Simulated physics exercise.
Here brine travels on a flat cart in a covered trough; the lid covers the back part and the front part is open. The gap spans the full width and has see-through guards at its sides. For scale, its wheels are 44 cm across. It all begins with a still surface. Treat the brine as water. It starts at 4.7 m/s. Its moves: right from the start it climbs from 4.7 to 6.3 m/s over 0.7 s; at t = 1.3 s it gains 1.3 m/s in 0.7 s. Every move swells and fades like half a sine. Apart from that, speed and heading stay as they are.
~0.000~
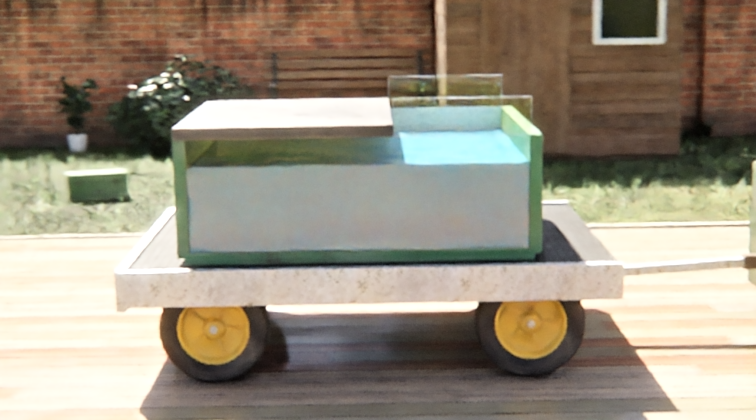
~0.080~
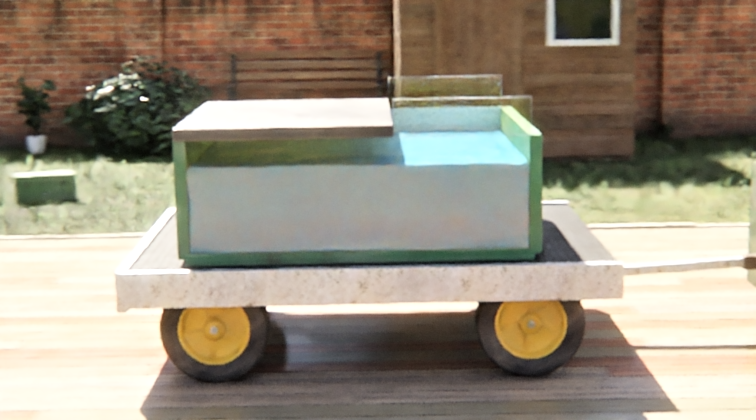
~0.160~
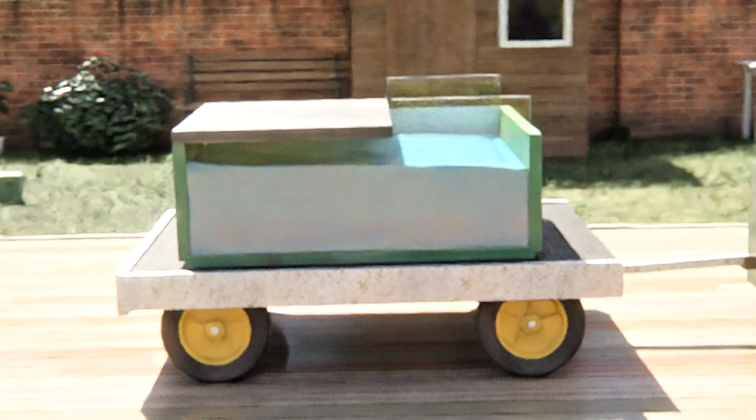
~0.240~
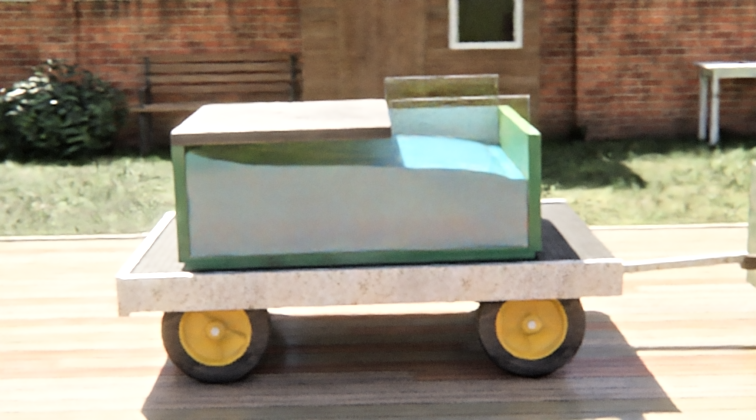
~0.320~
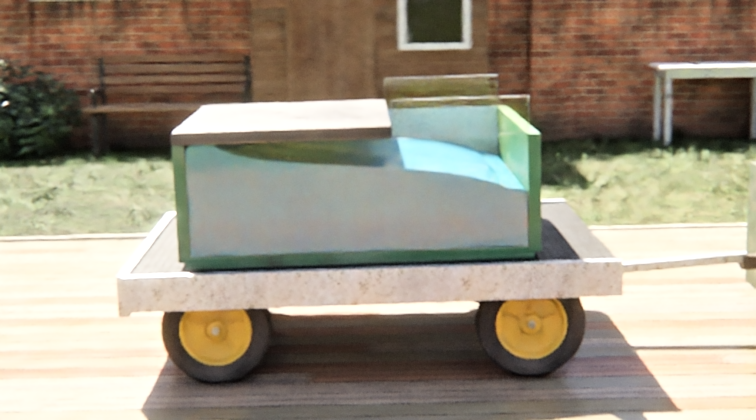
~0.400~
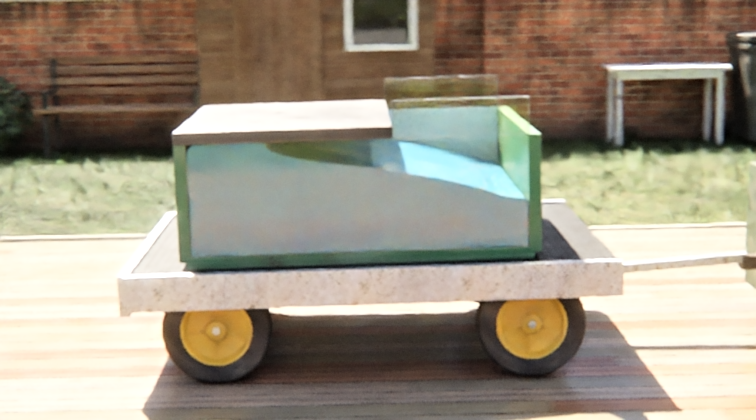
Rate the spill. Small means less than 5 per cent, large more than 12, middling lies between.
The loss is small.
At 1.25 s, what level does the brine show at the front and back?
Front 46 cm, back 32 cm.
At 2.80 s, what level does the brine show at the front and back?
About 44 cm in front and 26 cm behind.
Then, 1.25 s in, the surface stands 45 cm on the front, 32 cm on the back; the loss stands at 1 per cent, over the front.
Then, 2.00 s in, the surface stands 17 cm on the front, 44 cm on the back; the loss stands at 1 per cent, over the front.
Then, 2.80 s in, the surface stands 44 cm on the front, 26 cm on the back; the loss stands at 2 per cent, over the front.
Then, 4.89 s in, the loss stands at 2 per cent, over the front, 9 of 505 litres.
